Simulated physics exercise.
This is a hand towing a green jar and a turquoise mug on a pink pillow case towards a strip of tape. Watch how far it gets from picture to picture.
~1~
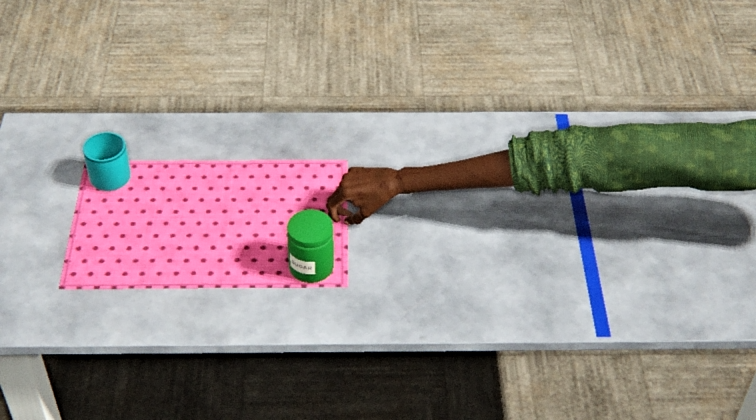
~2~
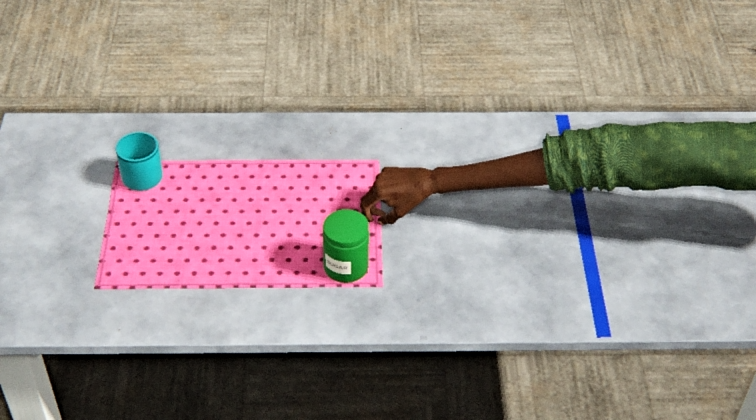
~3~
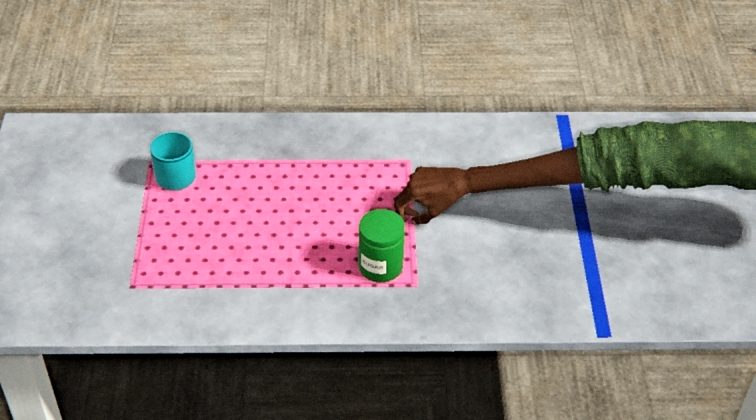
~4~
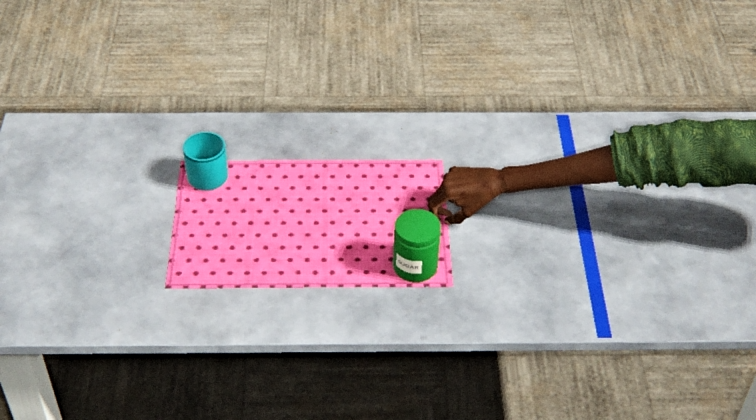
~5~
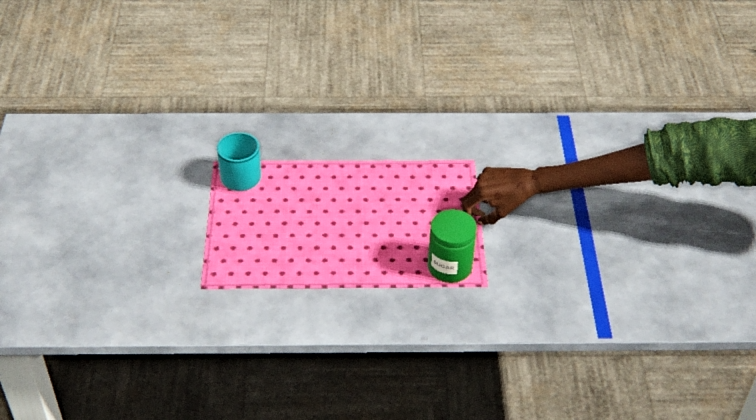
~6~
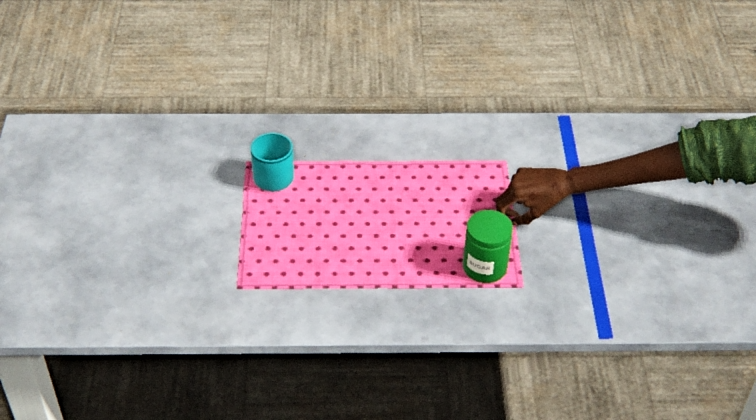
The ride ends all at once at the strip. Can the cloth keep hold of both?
Outcome: The green jar leaves the cloth and the turquoise mug stays on the cloth.
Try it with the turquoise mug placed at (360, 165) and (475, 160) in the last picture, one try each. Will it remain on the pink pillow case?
At the first it remains aboard; at the second it shoots past the hem.
Then, 0.06 s past the final frame, hem short of the tape; green jar on the cloth near (529, 247); turquoise mug on the cloth near (312, 163).
Then, 0.17 s past the final frame, hem at the tape; green jar ahead of the hem near (597, 247); turquoise mug on the cloth near (375, 163).
When it is over, hem at the tape; green jar knocked over near (667, 254); turquoise mug on the cloth near (411, 163). The green jar shoots off the front and the turquoise mug remains aboard.
